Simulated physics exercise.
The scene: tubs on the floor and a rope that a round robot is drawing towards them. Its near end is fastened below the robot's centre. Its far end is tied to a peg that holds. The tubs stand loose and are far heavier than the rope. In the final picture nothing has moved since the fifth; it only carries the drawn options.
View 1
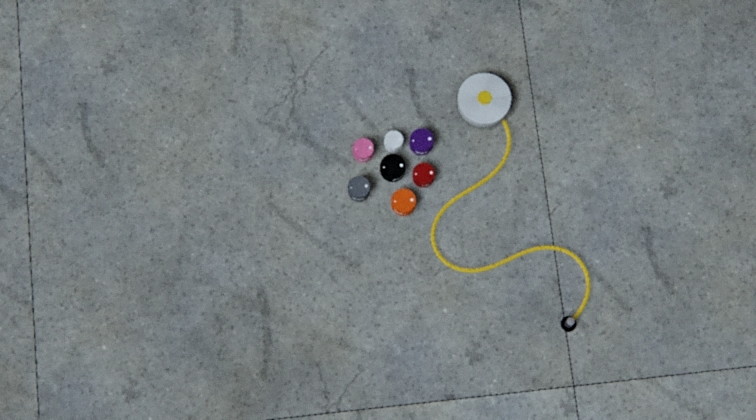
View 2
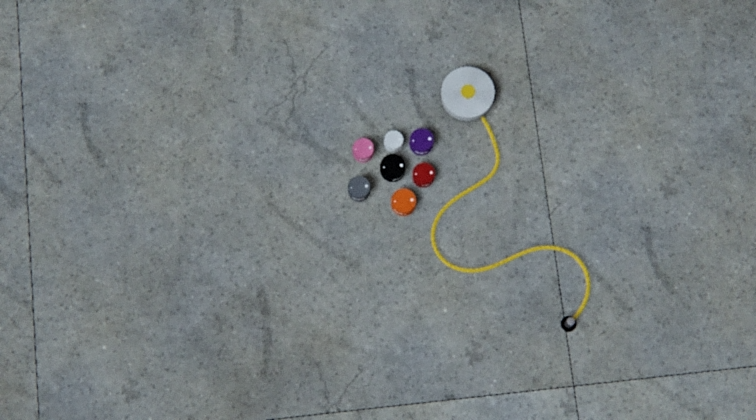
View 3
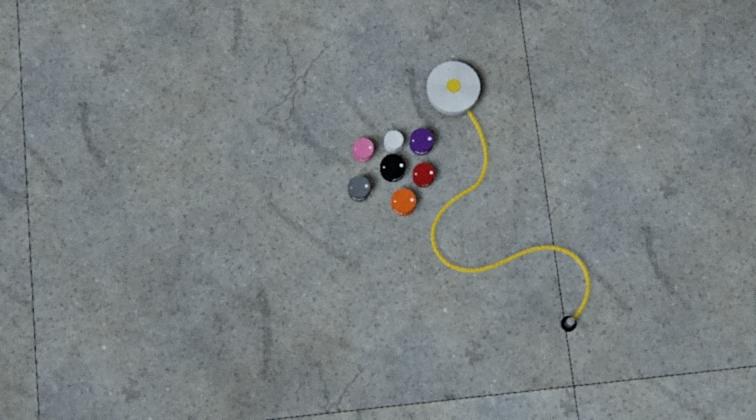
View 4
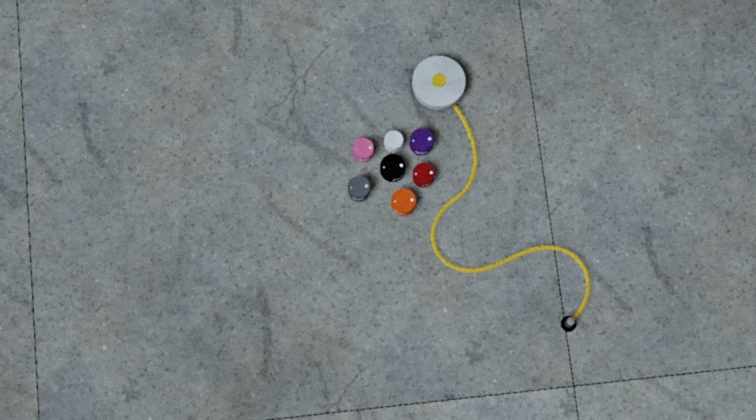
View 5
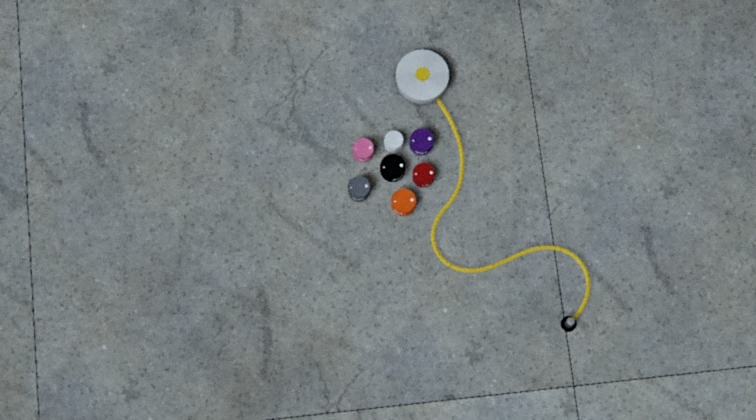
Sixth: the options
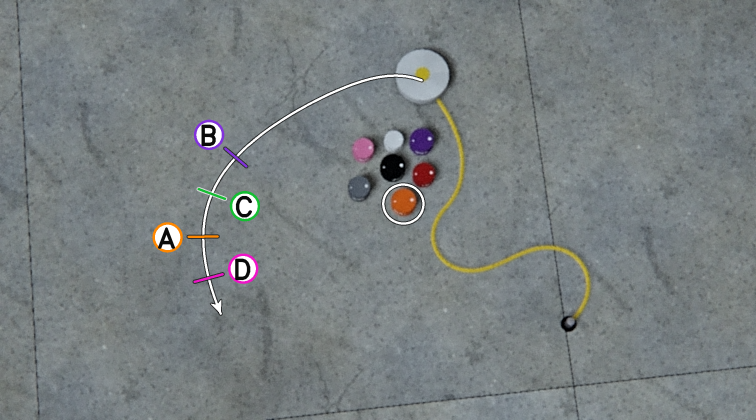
In this clip, a round pale robot with a yellow centre slides slowly up and left above a cluster of seven small coloured tubs, drawing the upper part of a curving yellow rope leftward while its lower end stays still.
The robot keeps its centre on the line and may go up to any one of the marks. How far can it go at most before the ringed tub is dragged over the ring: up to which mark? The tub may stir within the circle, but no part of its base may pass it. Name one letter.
Stop at C.
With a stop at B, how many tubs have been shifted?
One.
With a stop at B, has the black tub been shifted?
By then, no.
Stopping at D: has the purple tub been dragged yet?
By then, yes.
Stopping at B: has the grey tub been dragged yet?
By then, no.
On the marked copy, A at (203, 237); B at (236, 157); C at (212, 194); D at (209, 278); the ring at (403, 204); the route from (422, 80) via (248, 145) to (221, 314).
With C. Early on, robot (335, 88); orange tub (403, 202).
Further on, robot (259, 133); orange tub (403, 202).
At the end, robot (211, 192); red tub (420, 188); purple tub (400, 176); black tub (381, 192); orange tub (403, 203); pink tub (359, 170); white tub (379, 171); the orange tub is still in its ring.
As for the rest, A drags the ringed tub to (397, 218); B is safe but short; D drags the ringed tub to (395, 227).
